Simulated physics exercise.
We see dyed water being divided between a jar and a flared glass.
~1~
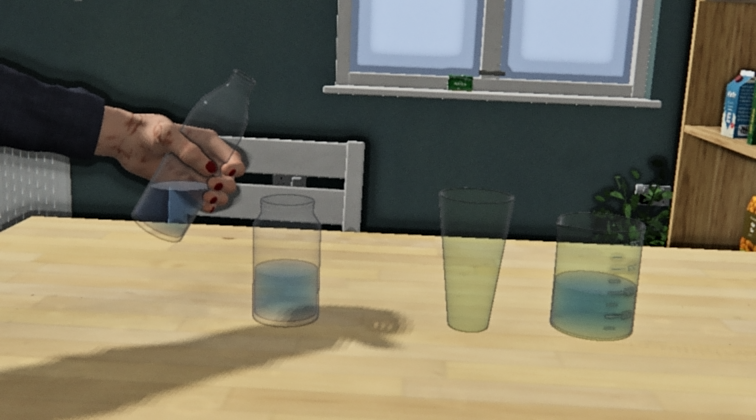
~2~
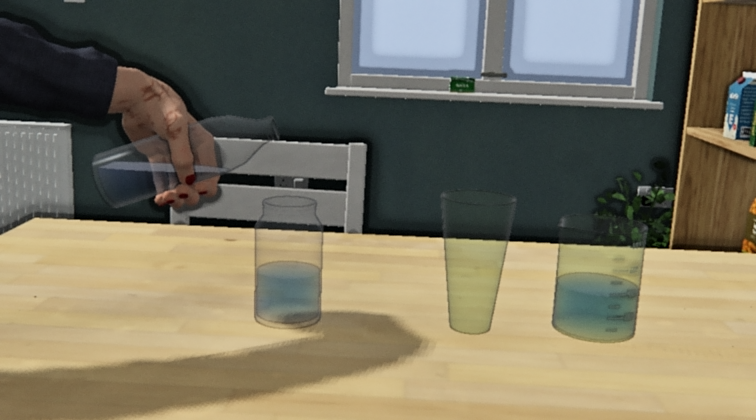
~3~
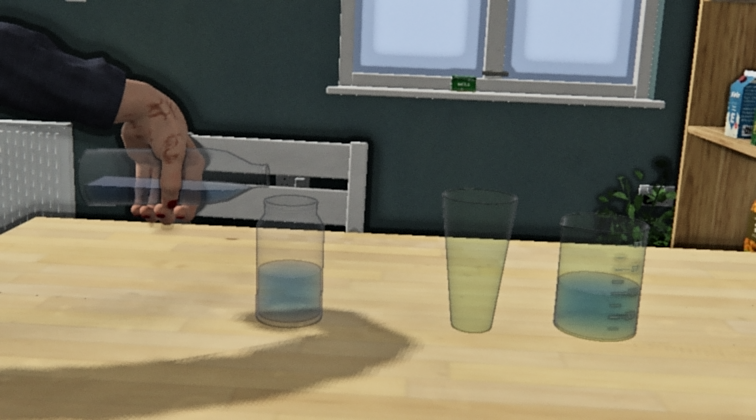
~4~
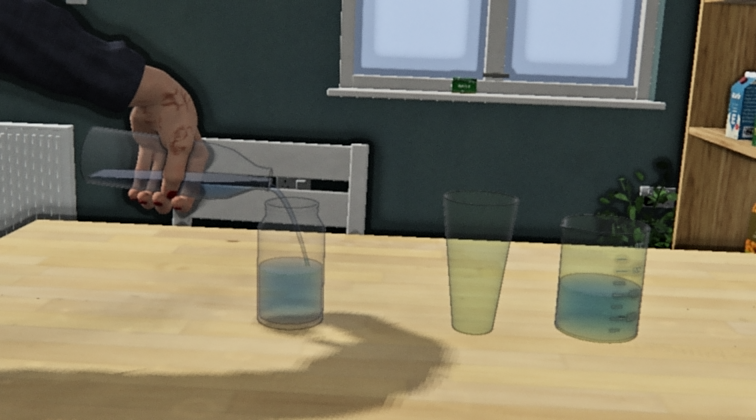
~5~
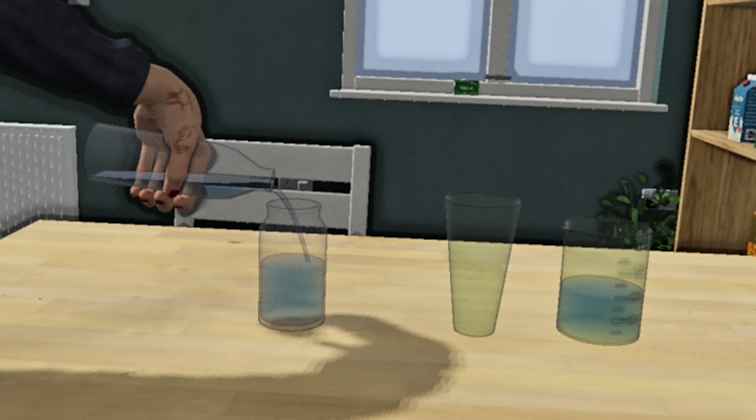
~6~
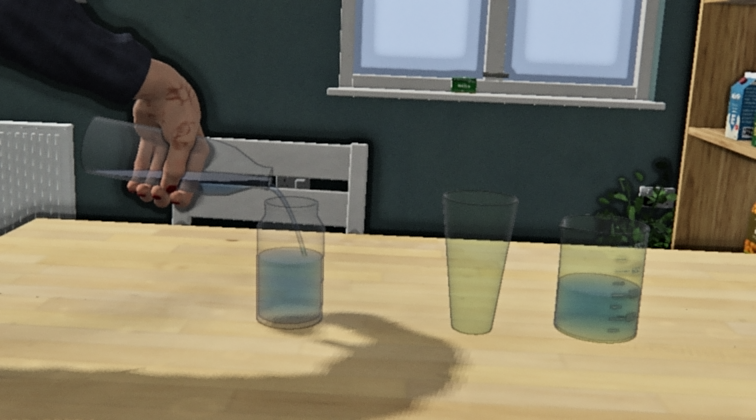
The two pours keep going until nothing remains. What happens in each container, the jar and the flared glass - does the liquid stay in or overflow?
In order: The jar is going to contain the lot, the flared glass is going to contain the lot.
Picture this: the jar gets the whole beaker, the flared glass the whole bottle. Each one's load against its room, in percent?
Near 110 and 30 per cent.
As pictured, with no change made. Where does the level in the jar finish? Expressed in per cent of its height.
Around 65 in a hundred.
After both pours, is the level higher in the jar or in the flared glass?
That would be the flared glass.
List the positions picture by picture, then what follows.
A hand has the bottle; bottle (201, 150) tipped 30° with all of its load; beaker (596, 274) about a third full; jar (287, 255) about a third full; flared glass (472, 257) empty, in the first picture.
The bottle is tipped; bottle (193, 154) tipped 70° with all of its load; jar about a third full, surface at (289, 270), in the second picture.
The bottle is tipped; bottle (181, 177) tipped 85° with all of its load; jar (291, 256) about a third full, in the third picture.
The stream is running; bottle (183, 167) tipped 95° with about three quarters of its load; jar about half full, surface at (291, 266), in the fourth picture.
The stream is running; bottle (186, 167) tipped 95° with about two thirds of its load; flared glass (478, 261) empty, in the fifth picture.
The stream is running; bottle (184, 162) tipped 100° with about half of its load; beaker about a third full, surface at (599, 285); jar about half full, surface at (291, 256); flared glass (476, 259) empty, in the sixth picture.
Shortly, the jar is about two thirds full.
At the finish, the jar is about two thirds full; the flared glass is nearly full.
